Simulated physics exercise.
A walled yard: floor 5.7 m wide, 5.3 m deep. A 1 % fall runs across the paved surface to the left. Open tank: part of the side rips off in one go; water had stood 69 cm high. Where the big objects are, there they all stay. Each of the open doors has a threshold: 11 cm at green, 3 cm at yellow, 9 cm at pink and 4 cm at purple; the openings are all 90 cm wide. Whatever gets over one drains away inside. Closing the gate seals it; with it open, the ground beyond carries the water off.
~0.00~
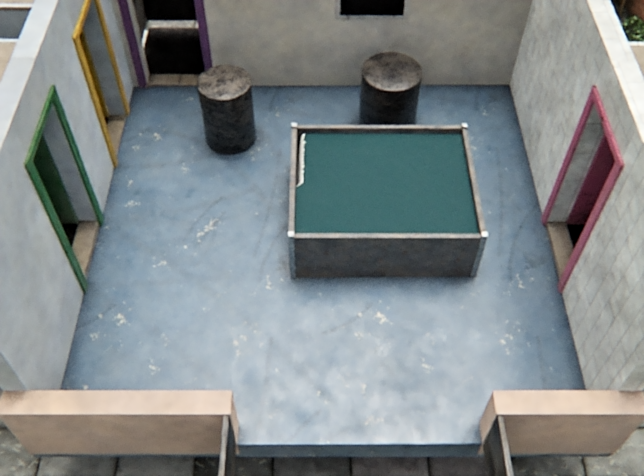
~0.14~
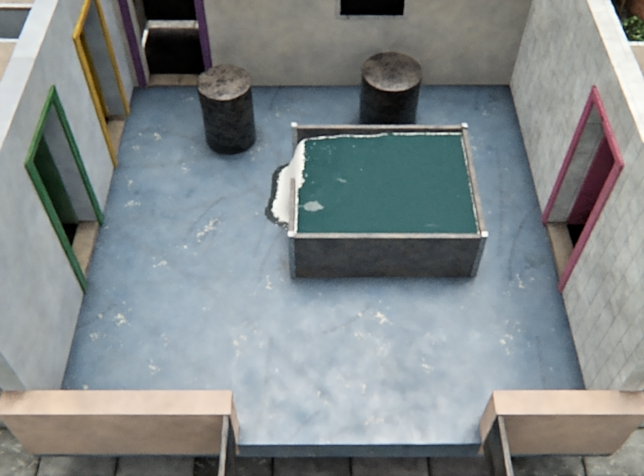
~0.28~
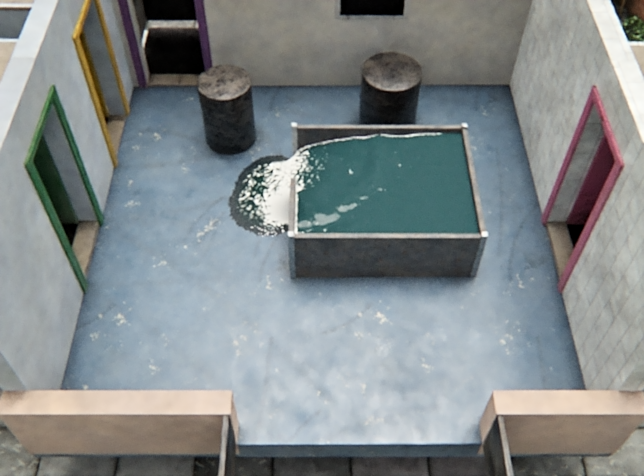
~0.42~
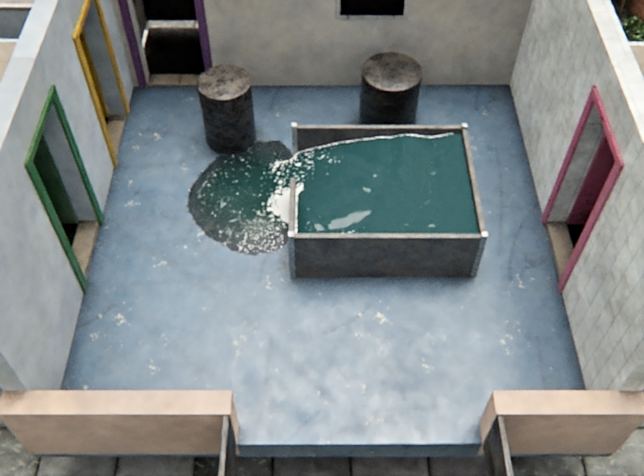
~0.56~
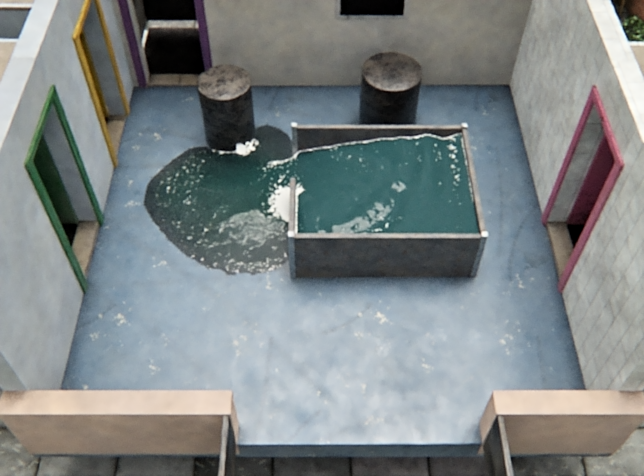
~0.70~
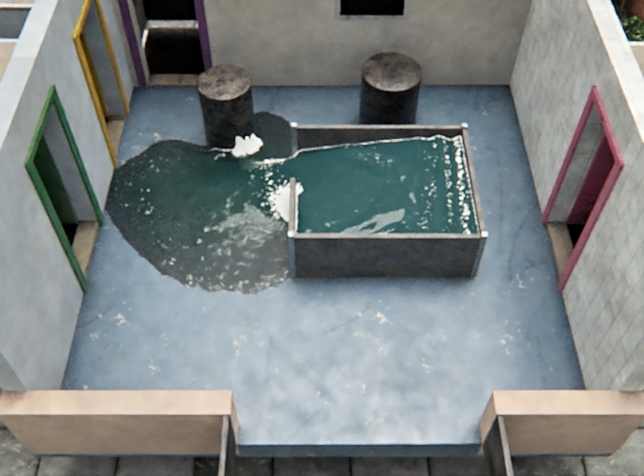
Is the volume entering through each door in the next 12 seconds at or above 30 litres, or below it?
Green door: Tops the amount. Yellow door: Tops the amount. Pink door: Falls short. Purple door: Tops the amount.
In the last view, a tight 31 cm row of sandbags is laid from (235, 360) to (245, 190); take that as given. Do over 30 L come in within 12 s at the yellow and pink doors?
Note - yellow: Limit exceeded; pink: Limit held.
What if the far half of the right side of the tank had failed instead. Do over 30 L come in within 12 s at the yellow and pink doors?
Compared with the limit, yellow is higher and pink is higher.
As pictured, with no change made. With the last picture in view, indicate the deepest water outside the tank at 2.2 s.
Look at roughly (112, 180).
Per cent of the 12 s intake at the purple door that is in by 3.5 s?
Fraction in by then: Around 15 per cent.
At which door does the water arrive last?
It's the pink door.
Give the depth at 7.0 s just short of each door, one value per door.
Door by door, in cm: Green reads 10, yellow reads 10, pink reads 4, purple reads 8.
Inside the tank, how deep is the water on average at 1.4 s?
I'd put the average depth near 49 cm.
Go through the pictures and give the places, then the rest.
The first frame shows the open tank at (383, 182) is whole and still, 69 cm deep.
In the second frame, water pours out at (297, 182) and has run 0.5 m, to (281, 221); typically 9 cm deep outside, 69 cm at the open tank's back.
In the third frame, the front is at (239, 214), 0.8 m from the gap at (297, 183); 0.8 m2 of floor is under water; 69 cm left at the back of the open tank.
In the fourth frame, the front is at (195, 197), 1.3 m from the gap at (297, 184); 1.8 m2 of floor is under water; 69 cm left at the back of the open tank.
In the fifth frame, water pours out at (297, 184) and has run 1.9 m, to (156, 184); typically 6 cm deep outside, 64 cm at the open tank's back.
In the sixth frame, water pours out at (297, 183) and has run 2.5 m, to (112, 180); typically 5 cm deep outside, 58 cm at the open tank's back.
After 1.4 s water covers 25 % of the floor and is deepest (38 cm) near (115, 171); green door 21 cm at the sill, 7 L in, yellow door 14 cm at the sill, 38 L in, pink door not reached, purple door not reached.
After 2.2 s water covers 35 % of the floor and is deepest (38 cm) near (112, 180); green door 23 cm at the sill, 48 L in, yellow door 19 cm at the sill, 139 L in, pink door not reached, purple door 4 cm at the sill, 0 L in.
After 3.5 s water covers 50 % of the floor and is deepest (24 cm) near (54, 423); green door 16 cm at the sill, 91 L in, yellow door 14 cm at the sill, 255 L in, pink door not reached, purple door 10 cm at the sill, 21 L in.
After 7.0 s water covers 90 % of the floor and is deepest (14 cm) near (54, 423); green door 10 cm at the sill, 113 L in, yellow door 10 cm at the sill, 415 L in, pink door 4 cm at the sill, 0 L in, purple door 8 cm at the sill, 88 L in.
After 12.0 s water covers 100 % of the floor and is deepest (10 cm) near (107, 201); green door 6 cm at the sill, 113 L in, yellow door 8 cm at the sill, 504 L in, pink door 5 cm at the sill, 0 L in, purple door 6 cm at the sill, 124 L in.
